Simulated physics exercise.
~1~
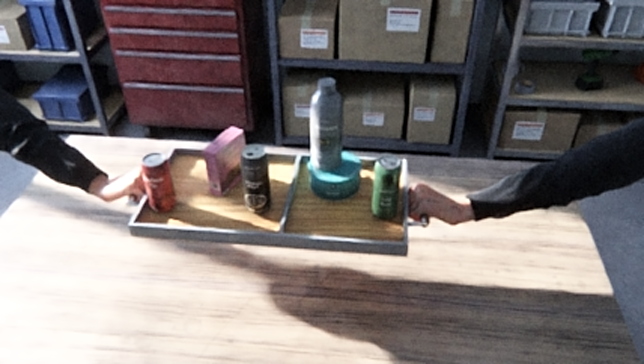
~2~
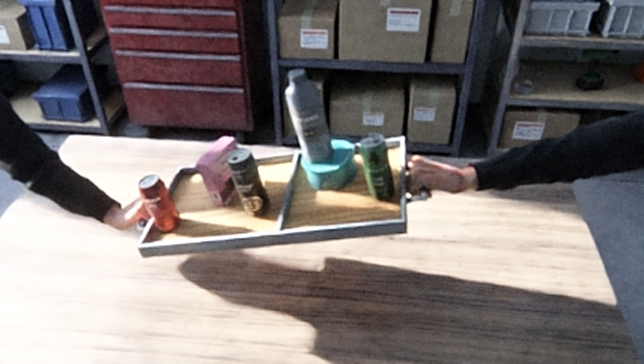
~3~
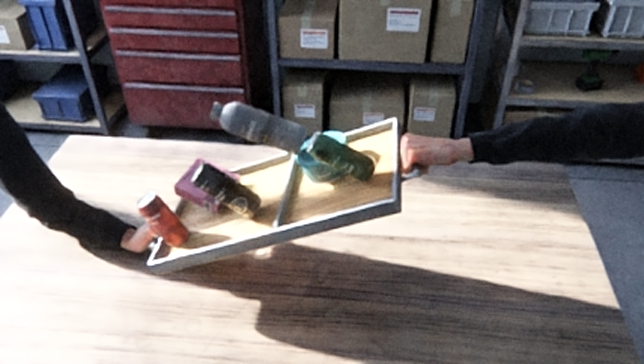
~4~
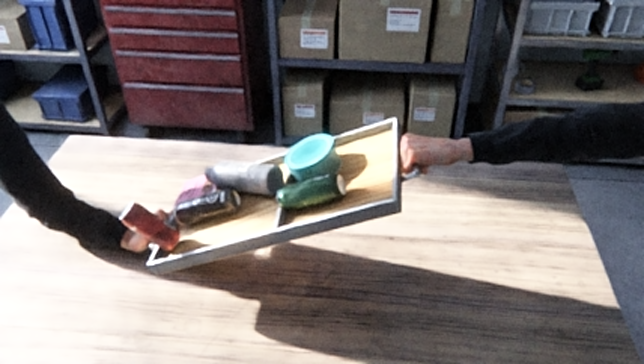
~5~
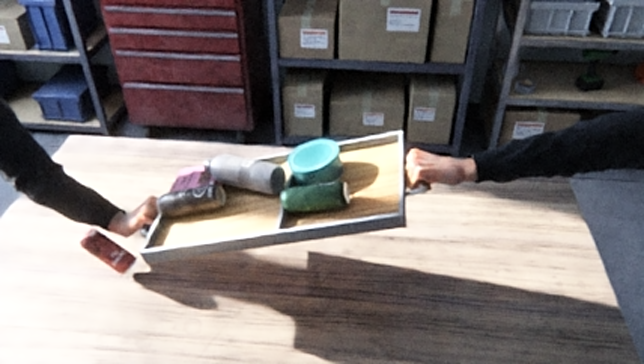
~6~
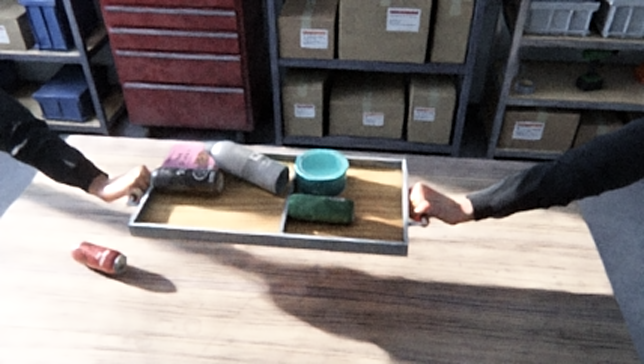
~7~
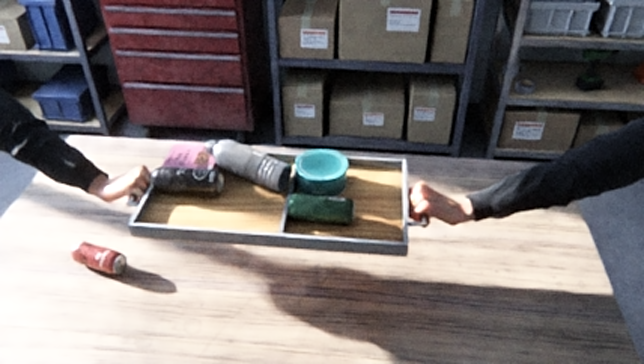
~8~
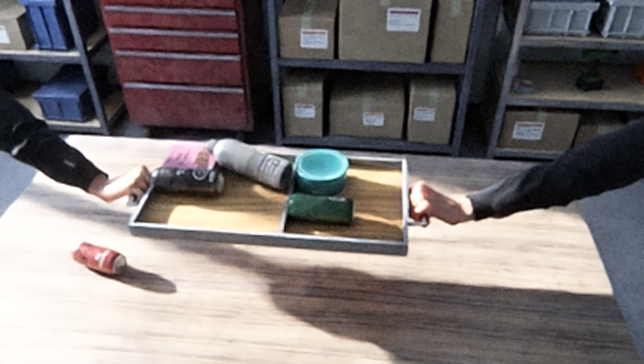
A red can slid off a serving tray onto the table when two hands tipped its left side down, toppling the other cans, a grey bottle and a pink packet, which lay on the levelled tray beside the turquoise tub.
